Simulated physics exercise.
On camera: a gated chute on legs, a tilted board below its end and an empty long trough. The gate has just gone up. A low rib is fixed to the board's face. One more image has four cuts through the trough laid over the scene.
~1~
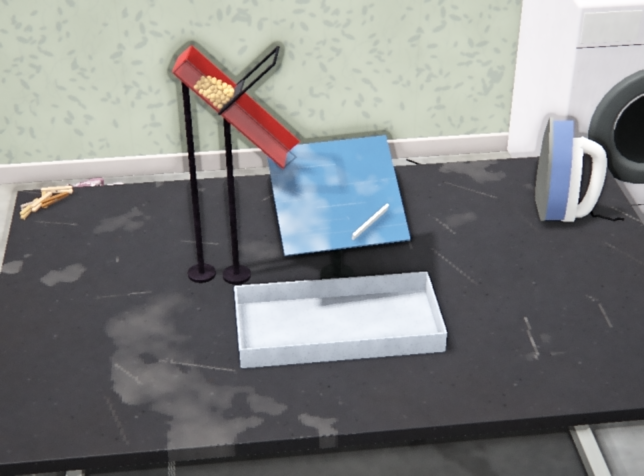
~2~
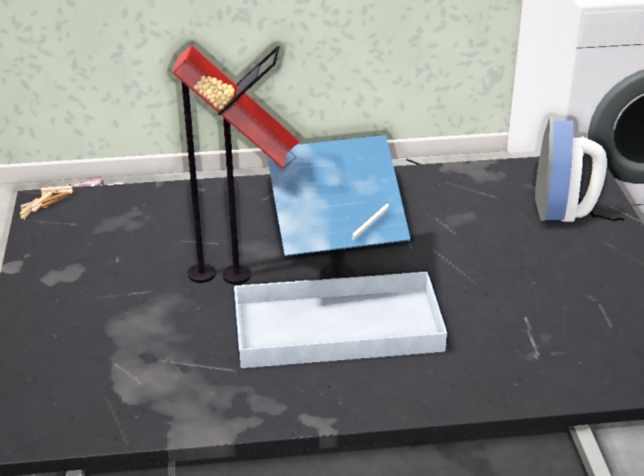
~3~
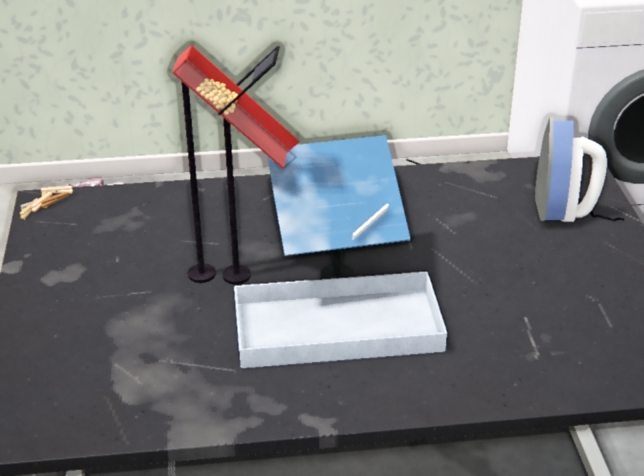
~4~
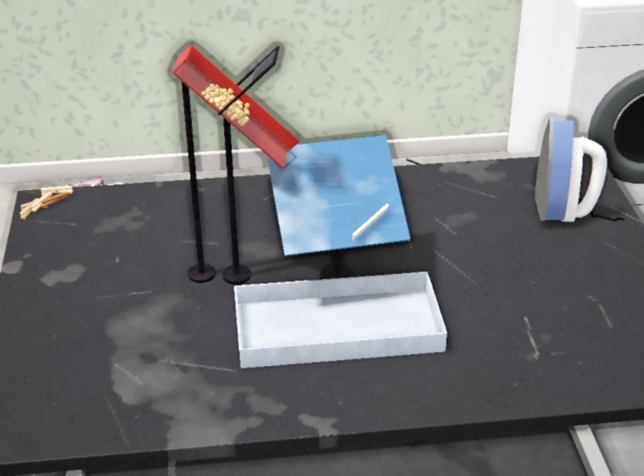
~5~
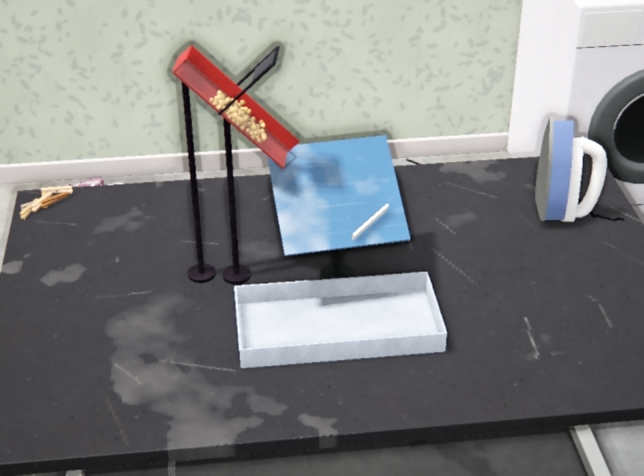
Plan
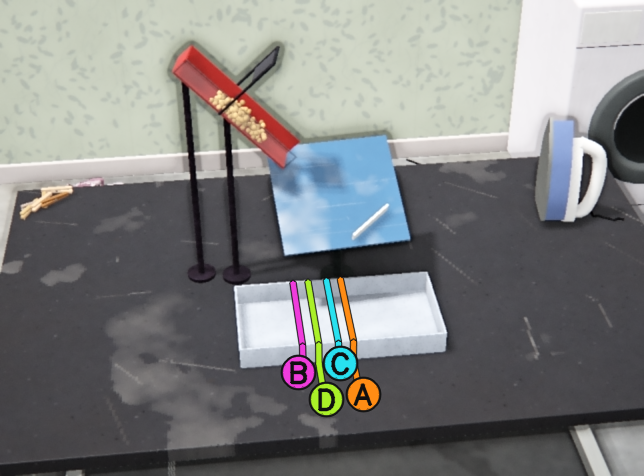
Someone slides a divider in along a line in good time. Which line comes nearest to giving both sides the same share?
A beats the others.
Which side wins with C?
More lands on the right.
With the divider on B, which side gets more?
More lands on the right.
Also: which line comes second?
Line C.
On the marked copy, line A crosses the front rim at (353, 340); line B crosses the front rim at (302, 344); line C crosses the front rim at (338, 342); line D crosses the front rim at (318, 343).
With A, of what is caught, roughly half on the left of the divider, roughly half on the right.
With B, of what is caught, just a few on the left of the divider, almost all on the right.
With C, of what is caught, roughly a quarter on the left of the divider, the larger part on the right.
With D, of what is caught, about a tenth on the left of the divider, almost all on the right.
